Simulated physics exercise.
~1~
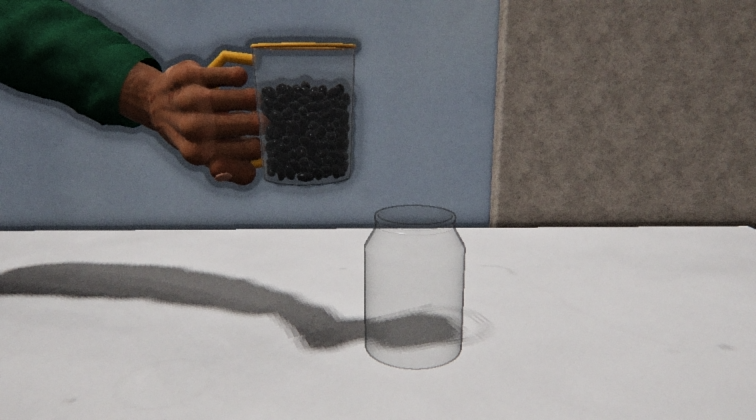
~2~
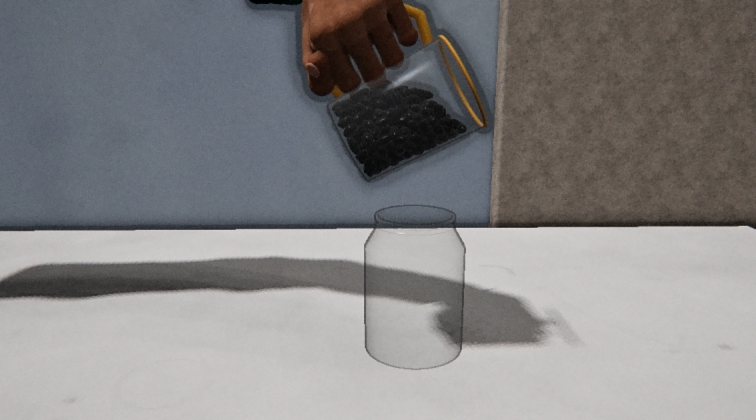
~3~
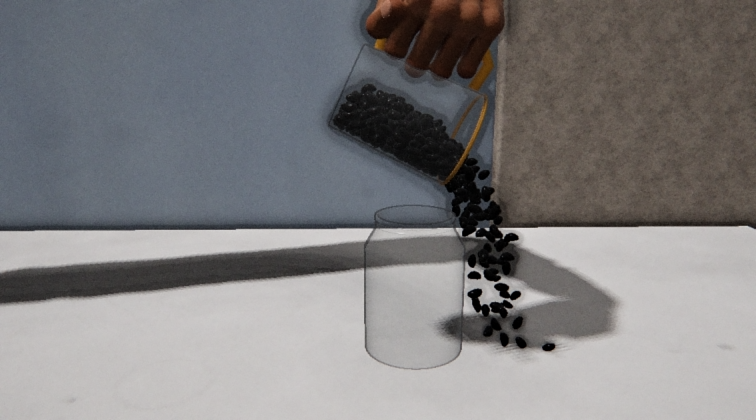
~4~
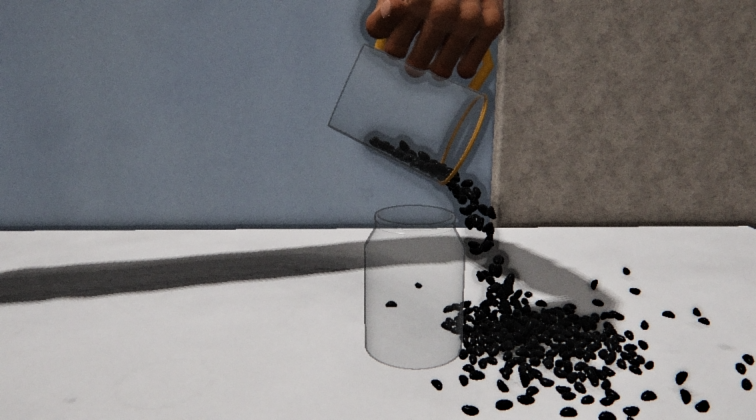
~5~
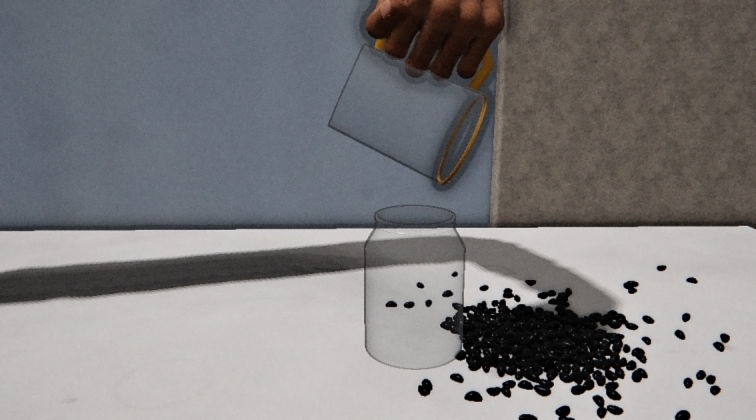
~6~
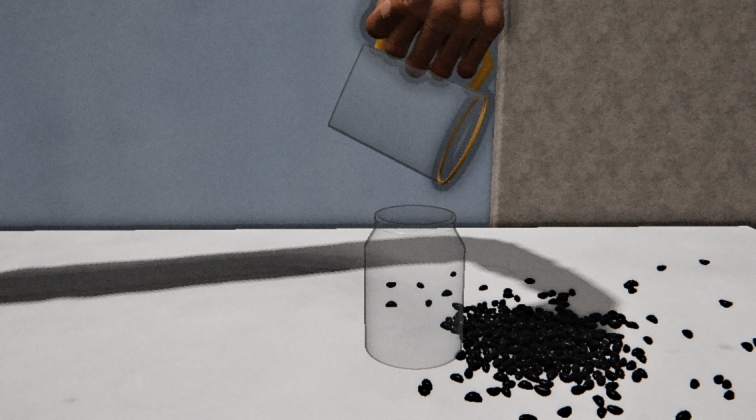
A hand in a green sleeve carried a clear cup of black beans to the right above an open glass jar and tipped it, but the beans poured past the jar's right side, leaving the cup empty and the beans scattered across the white table.
